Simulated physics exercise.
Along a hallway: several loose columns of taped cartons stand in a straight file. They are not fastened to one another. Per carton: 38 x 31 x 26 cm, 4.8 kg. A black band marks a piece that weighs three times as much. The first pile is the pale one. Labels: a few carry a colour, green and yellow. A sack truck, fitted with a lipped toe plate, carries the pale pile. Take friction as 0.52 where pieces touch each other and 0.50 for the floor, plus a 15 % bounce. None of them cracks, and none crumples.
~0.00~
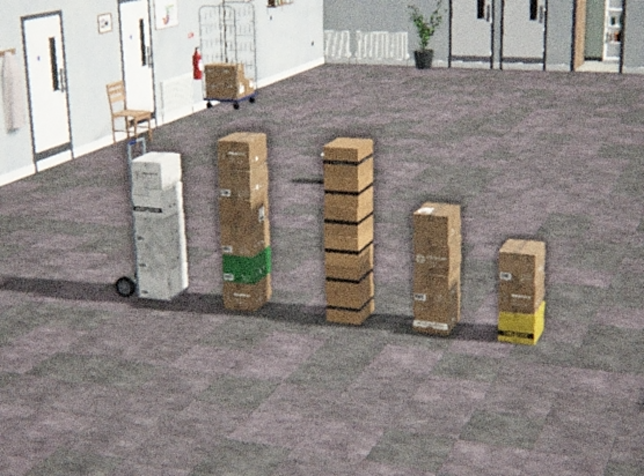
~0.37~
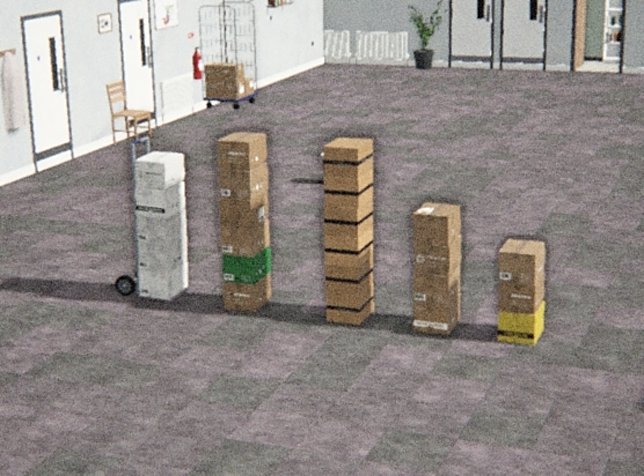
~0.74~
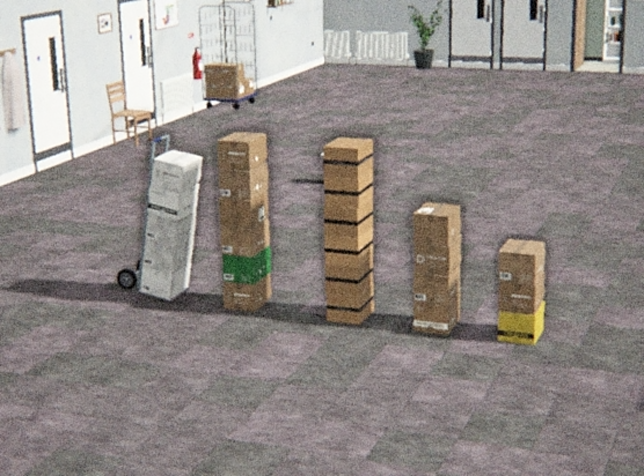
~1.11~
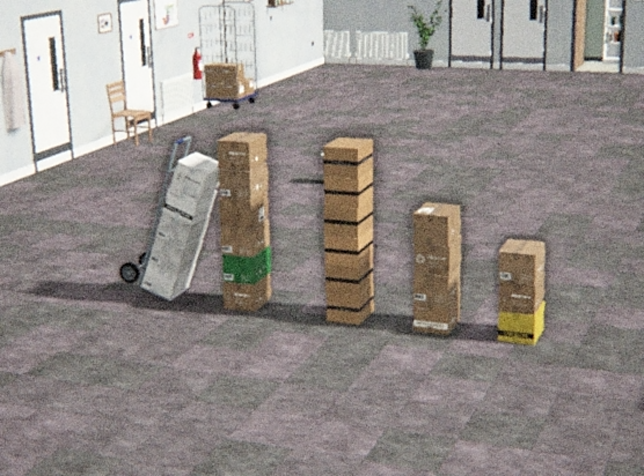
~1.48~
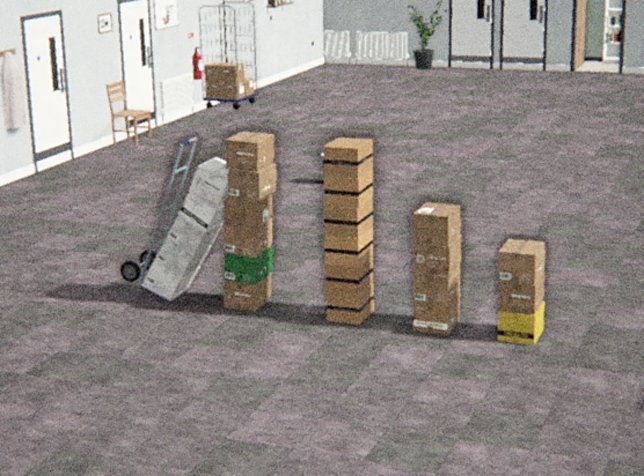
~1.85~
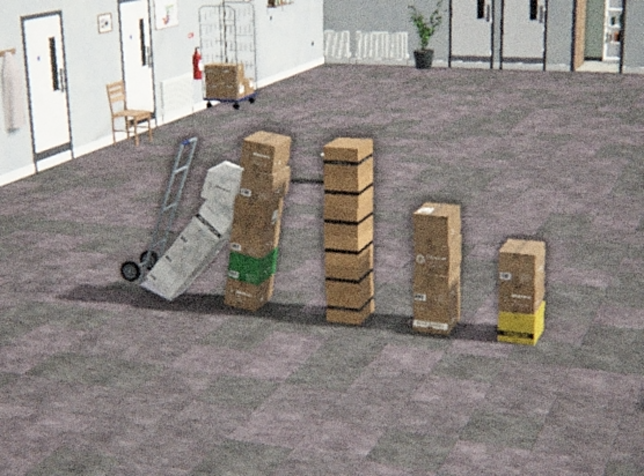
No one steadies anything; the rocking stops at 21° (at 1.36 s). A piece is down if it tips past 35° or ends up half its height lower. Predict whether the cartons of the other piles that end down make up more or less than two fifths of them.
More.
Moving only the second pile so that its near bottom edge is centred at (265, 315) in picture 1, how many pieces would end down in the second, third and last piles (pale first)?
You'd end with the second pile at 0, the third at 0 and the last at 0 down.
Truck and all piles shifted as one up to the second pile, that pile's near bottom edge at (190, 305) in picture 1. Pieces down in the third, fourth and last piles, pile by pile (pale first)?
Pile by pile, third 6, fourth 4, last 3.
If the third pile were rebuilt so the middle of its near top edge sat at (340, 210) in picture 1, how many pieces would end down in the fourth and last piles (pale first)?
You'd get fourth 4 and last 2.
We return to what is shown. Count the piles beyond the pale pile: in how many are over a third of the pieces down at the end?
I make it 3 of the piles.
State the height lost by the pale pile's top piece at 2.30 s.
Drop so far: Roughly 20 cm.
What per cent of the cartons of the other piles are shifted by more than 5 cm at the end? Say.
80 in a hundred.
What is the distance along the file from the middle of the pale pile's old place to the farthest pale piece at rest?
It ends around 130 cm away.
By 2.30 s, 5 of the pale pile down; none of the 19 other cartons down, 7 disturbed; green carton tilted 28°.
By 3.24 s, 5 of the pale pile down; 10 of the 19 other cartons down; green carton tilted 62°, 15 cm lower.
By 4.56 s, 5 of the pale pile down; 10 of the 19 other cartons down; green carton tilted 70°, 20 cm lower; yellow carton tilted 6°.
When it is over (6.2 s), 5 of the pale pile down; 13 of the 19 other cartons down; green carton on its side; yellow carton unmoved. That is 68 per cent. In pixels of the last frame, middles, green carton near (294, 293), yellow carton near (523, 321).
